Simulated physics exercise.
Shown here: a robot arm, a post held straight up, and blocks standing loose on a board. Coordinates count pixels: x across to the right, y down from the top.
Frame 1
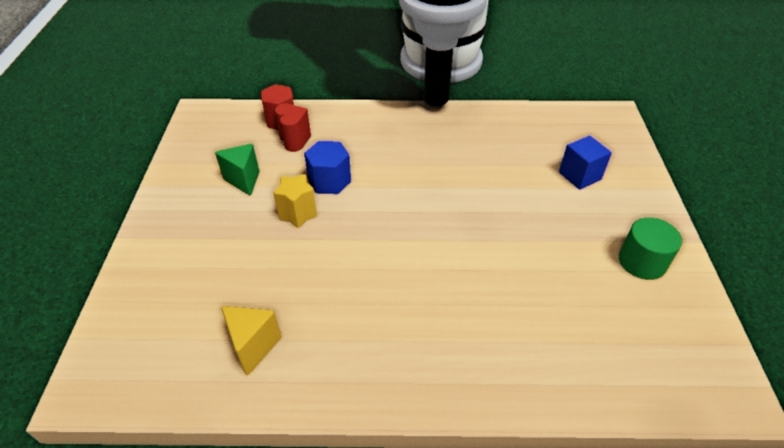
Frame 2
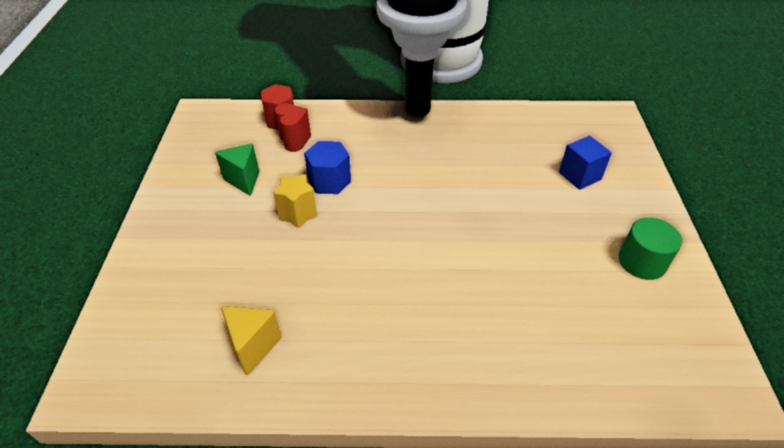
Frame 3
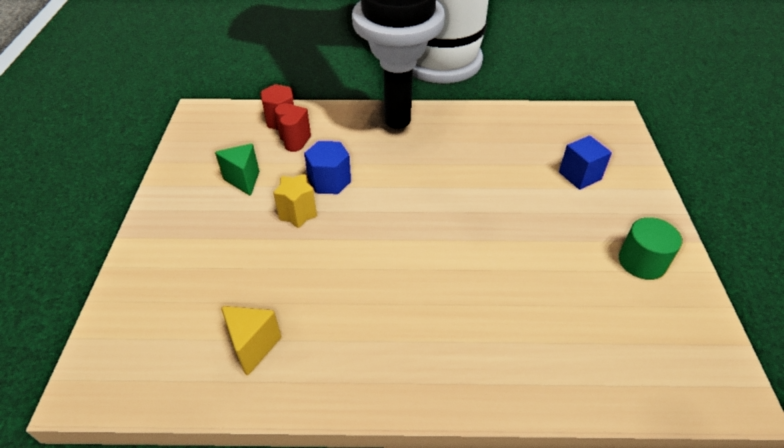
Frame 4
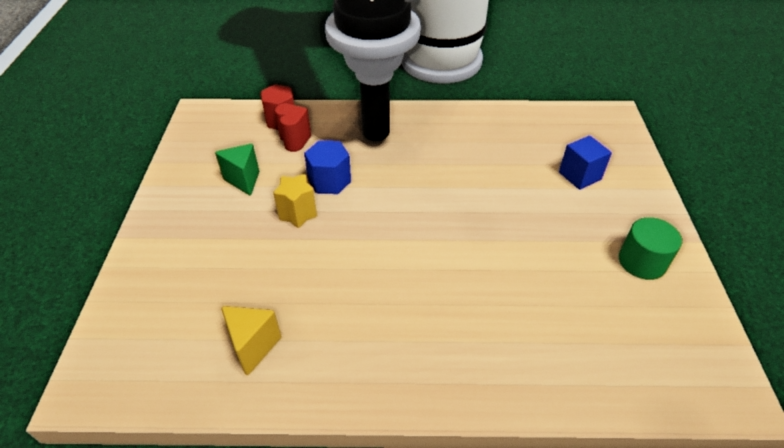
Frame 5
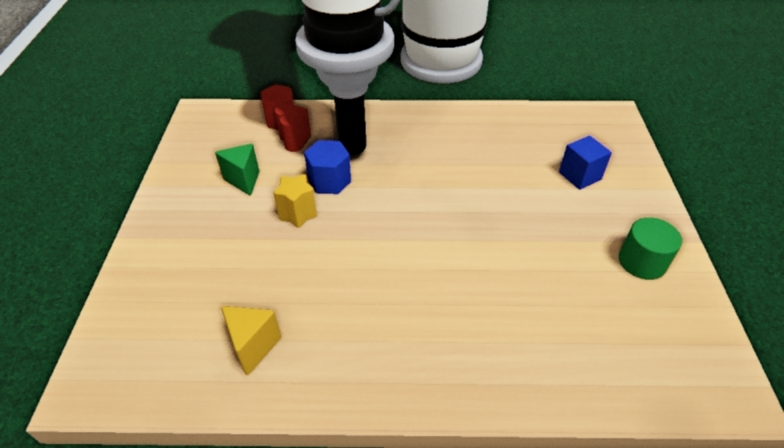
At the start, a robot arm holds a dark upright post at the far edge of a wooden board scattered with loose red, green, blue and yellow blocks. The post moves left and slightly nearer in small steps, ending close beside the blue hexagon, while every block stays still.
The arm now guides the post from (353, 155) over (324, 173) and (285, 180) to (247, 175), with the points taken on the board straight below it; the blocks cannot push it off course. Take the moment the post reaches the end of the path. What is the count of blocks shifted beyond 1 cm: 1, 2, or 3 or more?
Three or more blocks move.
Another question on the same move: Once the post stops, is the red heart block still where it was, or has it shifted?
It's unmoved.
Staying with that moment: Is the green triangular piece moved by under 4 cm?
I expect so.
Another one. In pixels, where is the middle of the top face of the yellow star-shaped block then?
The centre of its top will be at (279, 202).
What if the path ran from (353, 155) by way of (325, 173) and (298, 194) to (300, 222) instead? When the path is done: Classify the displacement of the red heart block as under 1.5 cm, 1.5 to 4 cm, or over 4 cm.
My answer is that it shifts under 1.5 cm.
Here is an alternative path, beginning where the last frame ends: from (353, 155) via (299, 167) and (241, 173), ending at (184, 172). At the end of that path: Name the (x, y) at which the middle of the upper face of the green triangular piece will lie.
My estimate: (205, 164).
The first path, step by step. One third of the way, post (322, 166); yellow star-shaped block (282, 197); blue hexagon (307, 169).
Two thirds of the way, post (283, 173); yellow star-shaped block (279, 202), turned 15° clockwise; blue hexagon (302, 174), turned 20° anticlockwise.
At the end, post (245, 168); green triangular piece (212, 154), turned 35° anticlockwise; red heart block unmoved; yellow star-shaped block (279, 202), turned 15° clockwise; blue hexagon (302, 174), turned 20° anticlockwise.
